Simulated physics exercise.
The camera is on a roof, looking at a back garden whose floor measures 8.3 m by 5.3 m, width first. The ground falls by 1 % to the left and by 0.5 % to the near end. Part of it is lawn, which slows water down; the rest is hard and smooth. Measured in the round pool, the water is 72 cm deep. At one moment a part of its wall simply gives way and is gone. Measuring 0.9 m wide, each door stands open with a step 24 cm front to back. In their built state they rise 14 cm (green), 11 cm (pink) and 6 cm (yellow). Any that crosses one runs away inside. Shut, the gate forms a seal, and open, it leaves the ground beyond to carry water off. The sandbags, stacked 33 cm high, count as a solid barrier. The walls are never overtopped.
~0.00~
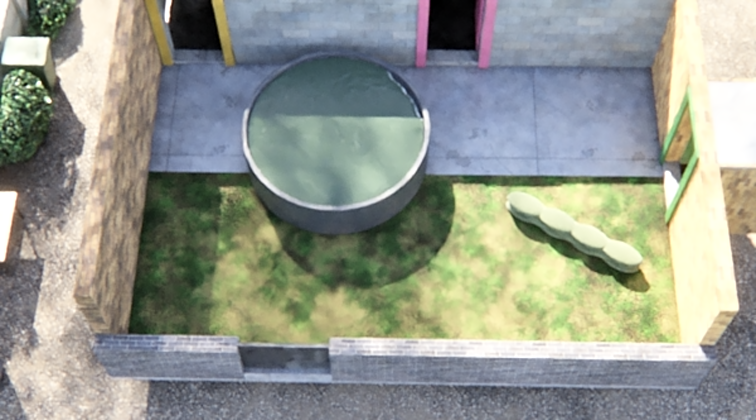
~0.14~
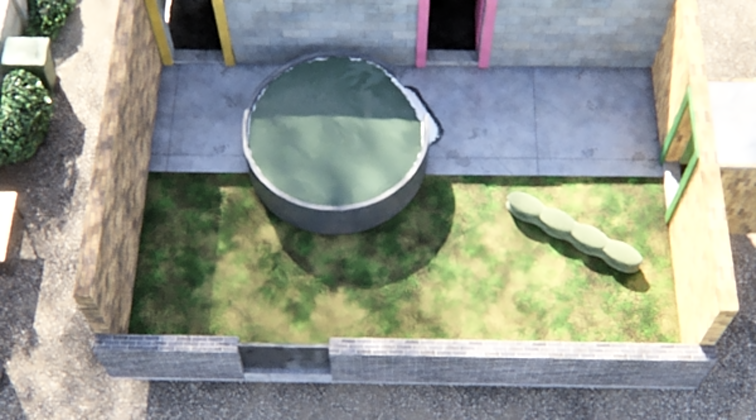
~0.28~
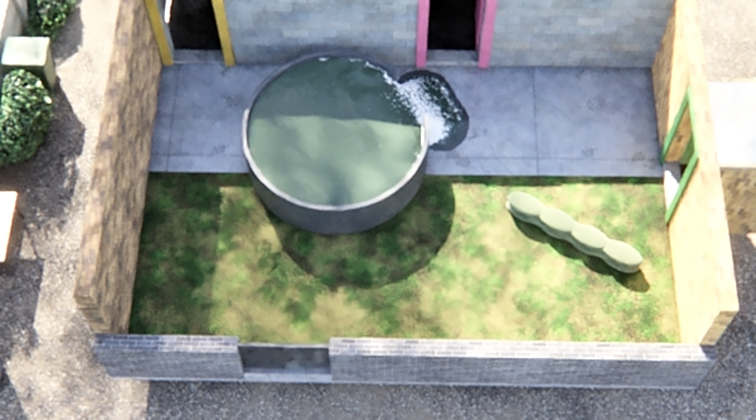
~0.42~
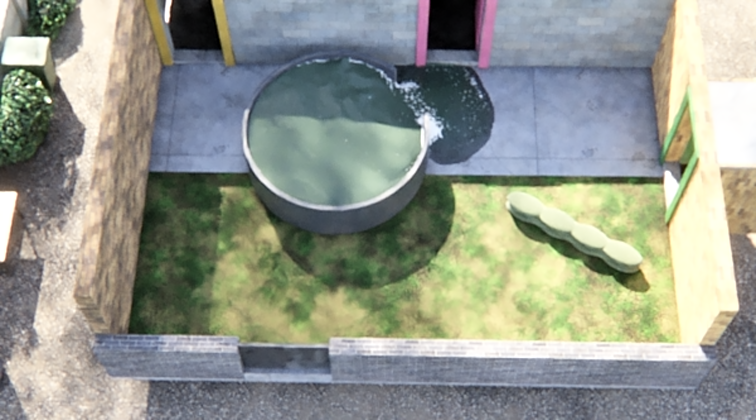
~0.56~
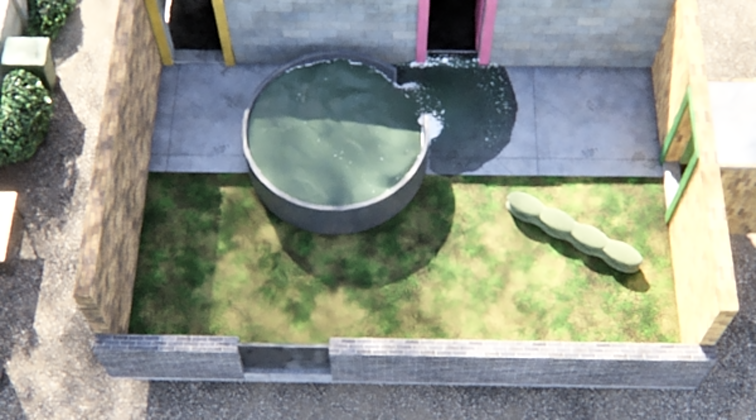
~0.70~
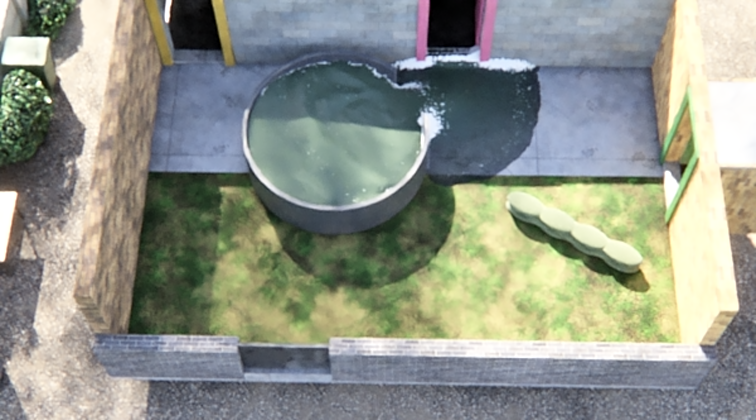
A big round pool stood full in a walled garden until its right side gave way, and water gushed out, foaming, and spread across the grey paving along the back wall, past the pink doorway.
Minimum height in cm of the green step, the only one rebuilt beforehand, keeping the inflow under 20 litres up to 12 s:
Roughly 16 cm.
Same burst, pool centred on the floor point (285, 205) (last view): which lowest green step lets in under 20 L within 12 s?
I'd put it at close to 15 cm.
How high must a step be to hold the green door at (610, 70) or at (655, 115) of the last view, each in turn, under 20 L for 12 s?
You'd want about 26 cm there first, then about 31 cm.
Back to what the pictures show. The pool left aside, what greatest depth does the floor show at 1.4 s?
Max depth: Around 42 cm.
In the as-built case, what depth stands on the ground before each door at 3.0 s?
Depth at green 17 cm, at pink 22 cm, at yellow 1 cm.
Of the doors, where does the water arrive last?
I'd go with the yellow door.
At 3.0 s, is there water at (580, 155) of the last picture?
Looks like it's swamped.
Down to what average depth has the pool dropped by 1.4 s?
It averages close to 58 centimetres.
After 1.4 s water covers 20 % of the floor, deepest (42 cm) near (417, 113); it has not reached the green door.
After 3.0 s water covers 35 % of the floor, deepest (37 cm) near (631, 79); 17 cm at the green door, 2 litres in over its 14 cm step.
After 12.0 s water covers 90 % of the floor, deepest (16 cm) near (417, 68); 12 cm at the green door, 48 litres in over its 14 cm step.
At the green door as built, the water arrived by 2.1 s and peaked near 19 cm at 6.2 s.
With a step of 12.5 cm, 81 litres would have come in within the 12 s; with 20 cm, 3 litres. So under 20 litres takes about 16 cm.
